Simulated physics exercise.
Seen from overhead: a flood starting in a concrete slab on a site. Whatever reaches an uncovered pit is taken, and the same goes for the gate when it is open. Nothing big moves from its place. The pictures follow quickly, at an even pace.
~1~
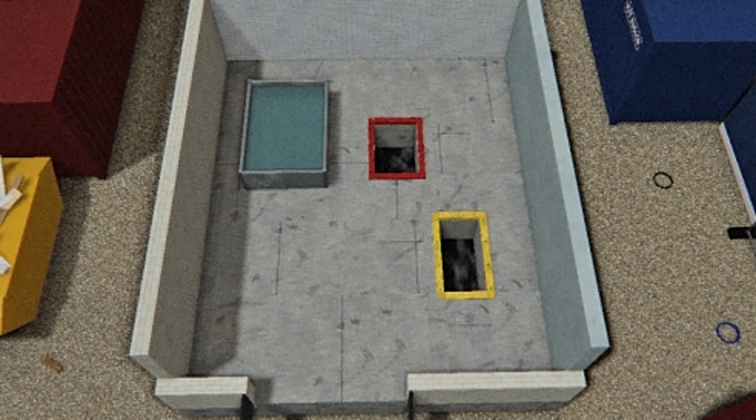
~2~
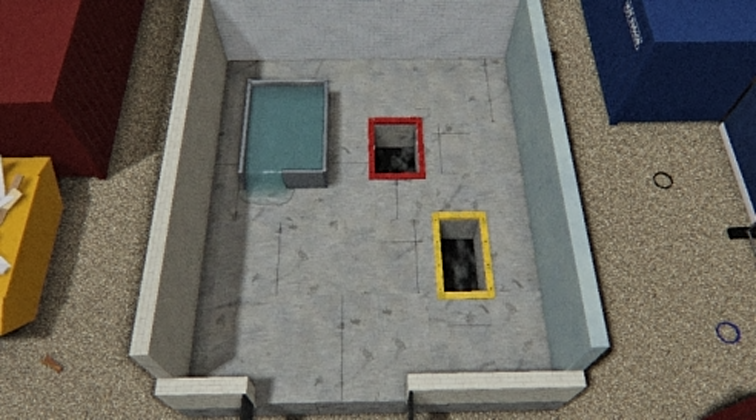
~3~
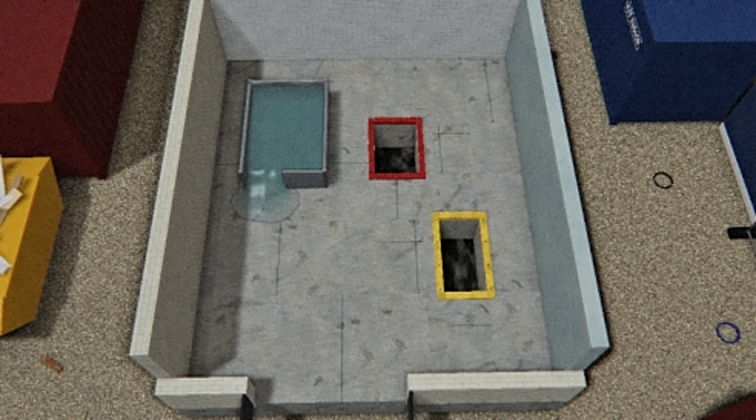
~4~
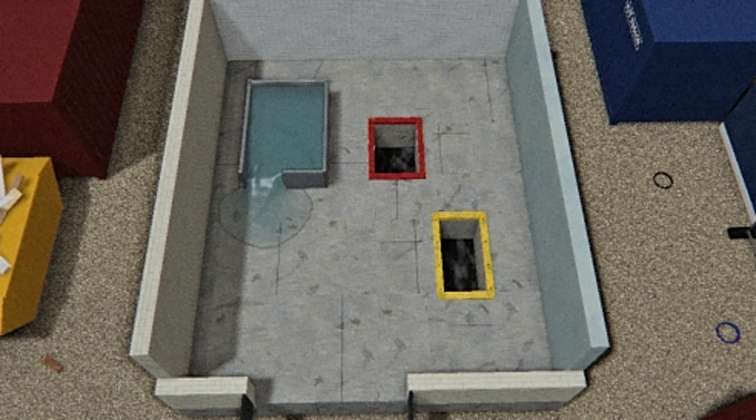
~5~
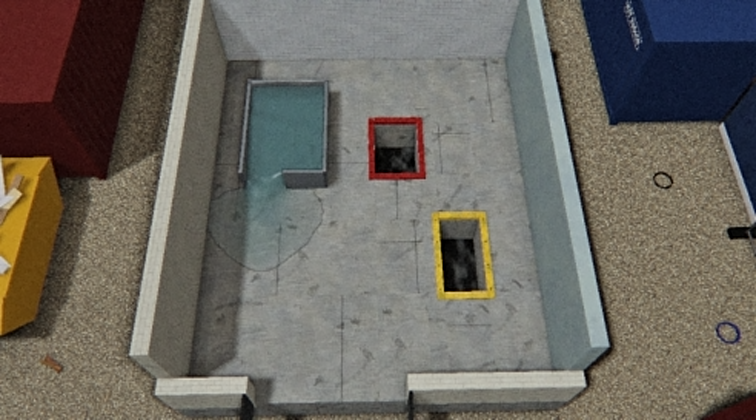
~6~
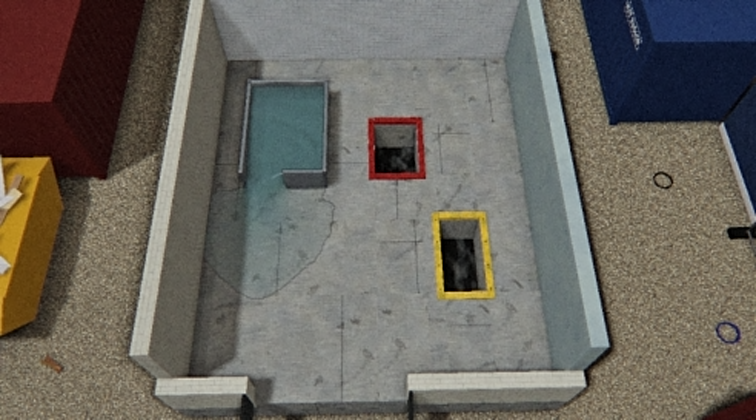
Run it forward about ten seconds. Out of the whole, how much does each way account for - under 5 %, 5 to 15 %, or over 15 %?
By the end, the gate accounts for over 15 %; the yellow pit accounts for under 5 %; the red pit accounts for under 5 %.
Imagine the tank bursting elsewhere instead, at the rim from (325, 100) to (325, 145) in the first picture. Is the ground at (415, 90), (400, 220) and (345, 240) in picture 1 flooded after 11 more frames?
So the first one is drenched, the next drenched, and the last left untouched.
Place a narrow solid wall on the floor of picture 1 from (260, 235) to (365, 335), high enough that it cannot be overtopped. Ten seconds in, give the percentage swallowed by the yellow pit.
About 4 percent goes into the yellow pit.
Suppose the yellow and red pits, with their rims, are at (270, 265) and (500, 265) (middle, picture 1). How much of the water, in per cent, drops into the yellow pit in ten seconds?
Yellow: 30 %.
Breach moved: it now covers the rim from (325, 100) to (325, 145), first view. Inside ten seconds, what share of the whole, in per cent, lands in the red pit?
About 55 percent ends up in the red pit, by my reckoning.
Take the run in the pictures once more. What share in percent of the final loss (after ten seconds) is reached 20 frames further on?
I'd put it near 25 in a hundred.
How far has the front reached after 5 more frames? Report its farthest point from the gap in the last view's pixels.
Close to (233, 388).
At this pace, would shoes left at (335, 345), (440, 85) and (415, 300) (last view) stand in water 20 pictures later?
One by one: Waterlogged / left dry / waterlogged.
A moment on, water covers 20 % of the floor; the gate 0 %, the yellow pit 0 %, the red pit 0 %.
Next, water covers 30 % of the floor; the gate 1 %, the yellow pit 0 %, the red pit 0 %.
Then, water covers 30 % of the floor; the gate 9 %, the yellow pit 0 %, the red pit 0 %.
Later, water covers 40 % of the floor; the gate 21 %, the yellow pit 0 %, the red pit 0 %.
In the end, water covers 50 % of the floor; the gate 34 %, the yellow pit 0 %, the red pit 0 %.
